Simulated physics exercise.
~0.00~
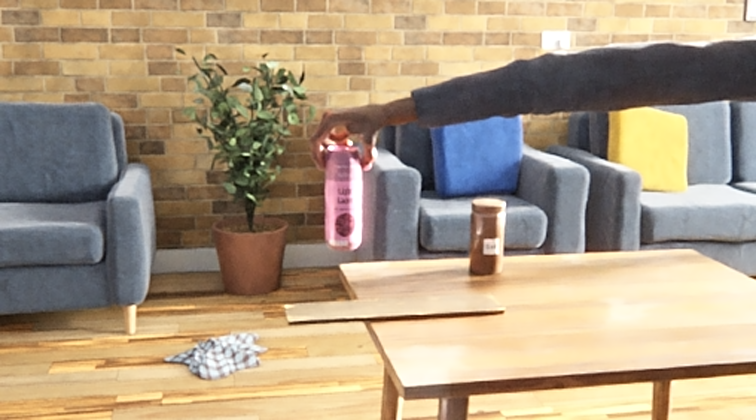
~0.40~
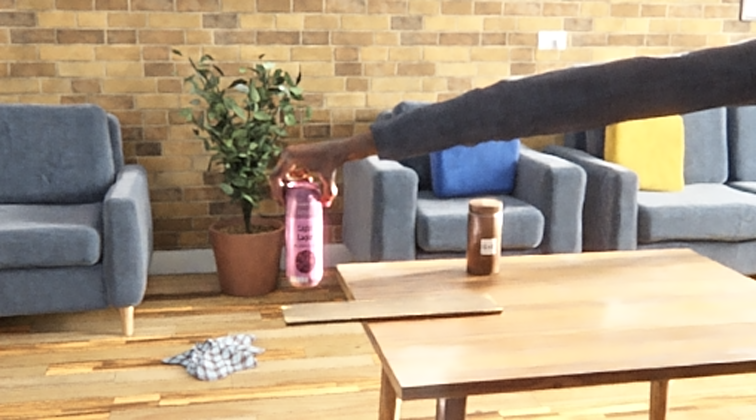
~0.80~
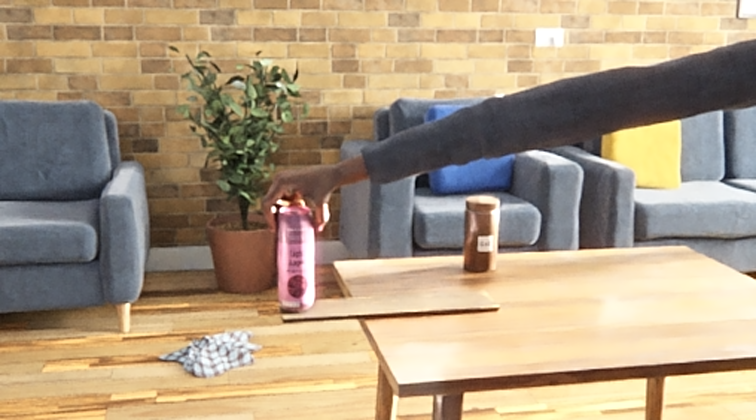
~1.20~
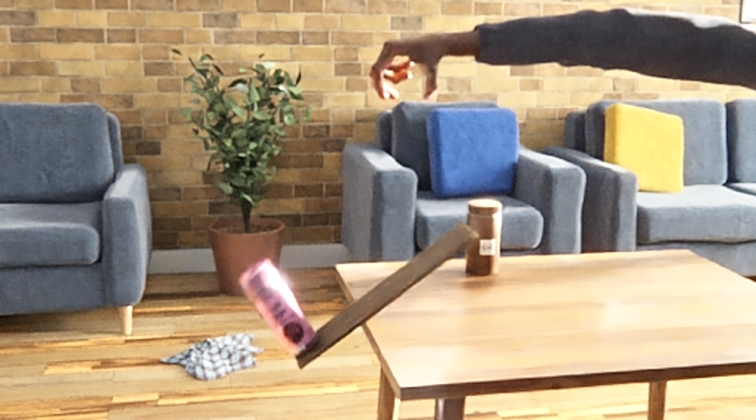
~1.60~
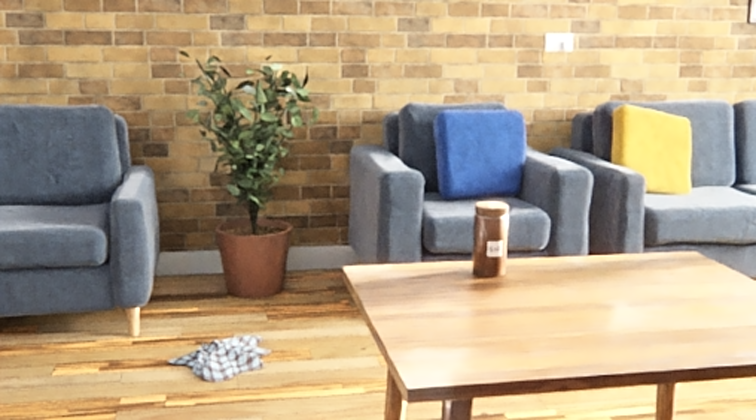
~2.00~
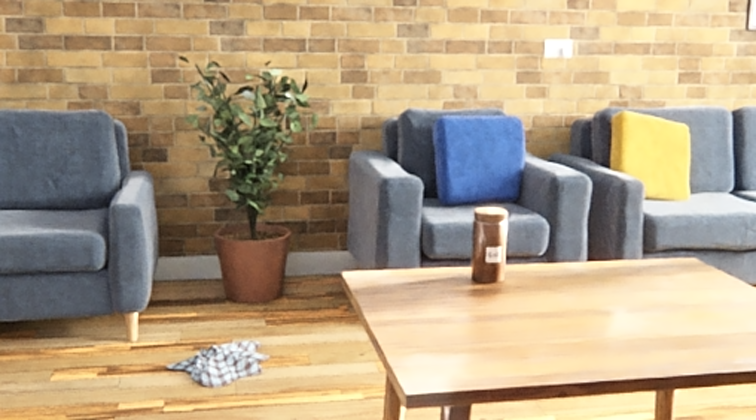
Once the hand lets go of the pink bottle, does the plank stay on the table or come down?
The plank comes down. It tips off the edge of the table with the pink bottle, and only the brown jar is left standing there.
